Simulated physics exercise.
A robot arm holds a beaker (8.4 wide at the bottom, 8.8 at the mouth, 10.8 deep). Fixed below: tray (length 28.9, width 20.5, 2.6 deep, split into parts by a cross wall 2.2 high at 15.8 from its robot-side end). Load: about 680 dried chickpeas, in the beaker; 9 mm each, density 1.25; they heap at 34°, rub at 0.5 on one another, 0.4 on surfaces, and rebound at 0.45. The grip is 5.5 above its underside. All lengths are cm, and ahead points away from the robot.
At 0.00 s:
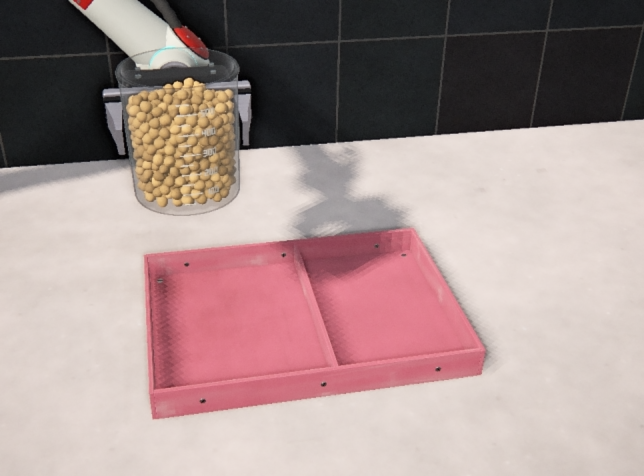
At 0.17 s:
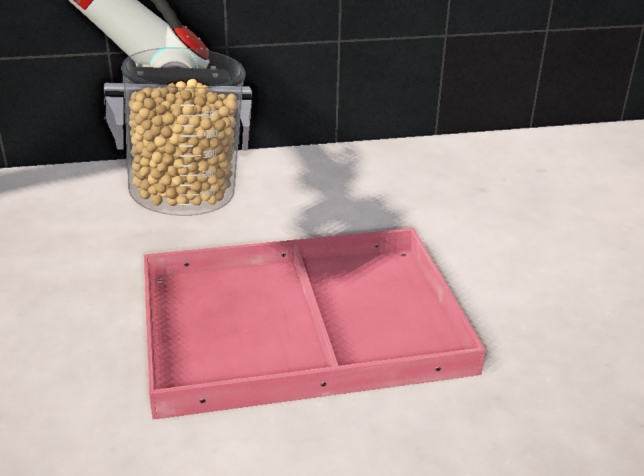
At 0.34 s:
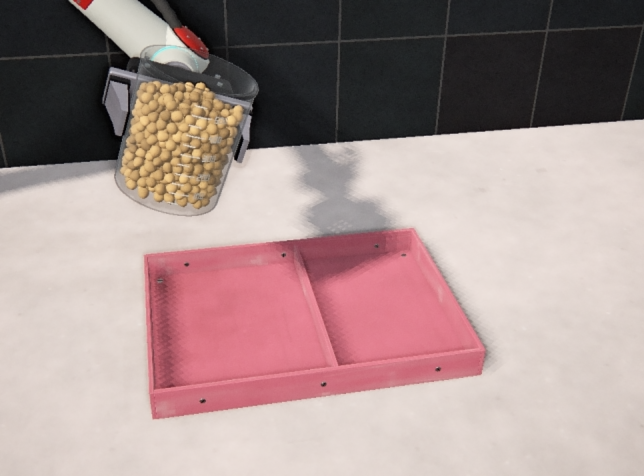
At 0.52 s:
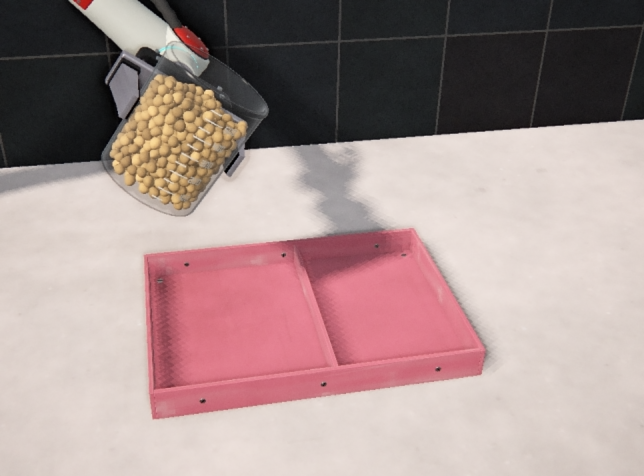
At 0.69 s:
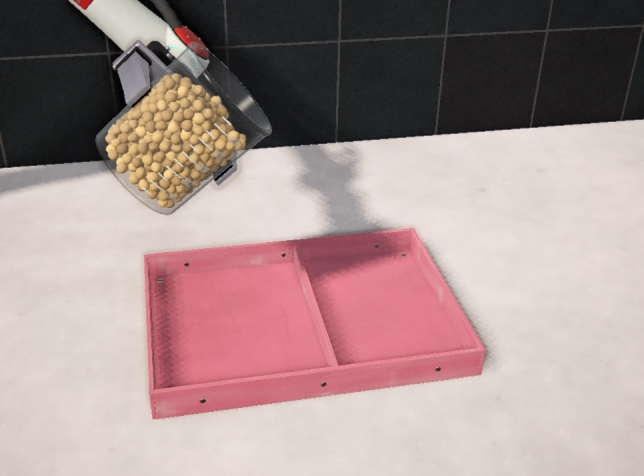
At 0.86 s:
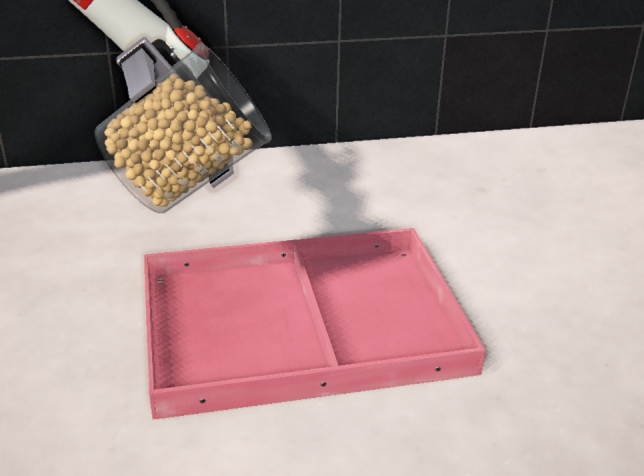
The clip shows a robot arm holding a clear beaker of dried chickpeas above a pale counter, behind a divided pink tray; the beaker starts upright, then tilts steeply to the right as the chickpeas shift inside it.
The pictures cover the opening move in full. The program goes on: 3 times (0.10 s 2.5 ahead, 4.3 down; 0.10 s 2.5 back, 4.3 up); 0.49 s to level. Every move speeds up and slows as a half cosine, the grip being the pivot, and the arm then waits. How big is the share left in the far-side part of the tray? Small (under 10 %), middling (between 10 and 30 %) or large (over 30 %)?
Share in the far-side part of the tray: Small (under 10 %).
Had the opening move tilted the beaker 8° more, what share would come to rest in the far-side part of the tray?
It would be near 10 per cent.
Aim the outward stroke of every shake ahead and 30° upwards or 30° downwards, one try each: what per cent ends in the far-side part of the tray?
About 40 and 10 per cent.
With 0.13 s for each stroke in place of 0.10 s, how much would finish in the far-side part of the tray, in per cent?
Then about 0 per cent.
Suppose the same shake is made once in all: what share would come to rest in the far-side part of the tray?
In that case some 0 per cent.
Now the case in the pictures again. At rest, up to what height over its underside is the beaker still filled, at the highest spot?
Roughly 10.5 cm.
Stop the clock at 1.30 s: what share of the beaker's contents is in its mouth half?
Some 40 per cent.
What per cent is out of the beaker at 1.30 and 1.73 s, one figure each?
About 5, 10.
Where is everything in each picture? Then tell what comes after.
Beaker middle at (183, 133), level; upper third of the load around (183, 114), from x 130 to 230, top at y 85; 675 in the beaker, in the first picture.
Beaker middle at (183, 133), tilted 5° forward; upper third of the load around (182, 114), from x 135 to 230, top at y 85, in the second picture.
Beaker middle at (183, 133), tilted 19° forward; upper third of the load around (179, 114), from x 125 to 240, top at y 85, in the third picture.
Beaker middle at (182, 133), tilted 36° forward; upper third of the load around (178, 115), from x 115 to 240, top at y 80, in the fourth picture.
Beaker middle at (182, 133), tilted 50° forward; upper third of the load around (176, 114), from x 110 to 240, top at y 80, in the fifth picture.
Beaker middle at (182, 132), tilted 55° forward; upper third of the load around (173, 116), from x 110 to 245, top at y 80; 675 in the beaker, in the sixth picture.
After 1.30 s, tilted 55° forward, highest piece 25 above the table; 641 in the beaker, 5 in the far-side part, 29 in flight or on a rim.
After 1.73 s, tilted 23° forward, highest piece 25 above the table; 609 in the beaker, 37 in the far-side part, 20 on the table or floor, 3 in the robot-side part, 6 in flight or on a rim.
After 2.15 s, level, highest piece 26 above the table; 609 in the beaker, 37 in the far-side part, 26 on the table or floor, 3 in the robot-side part.
After 3.20 s, level, highest piece 26 above the table; 609 in the beaker, 37 in the far-side part, 26 on the table or floor, 3 in the robot-side part.
At rest, 609 in the beaker, 37 in the far-side part, 26 on the table or floor, 3 in the robot-side part. That is 5 % in the far-side part of the tray.
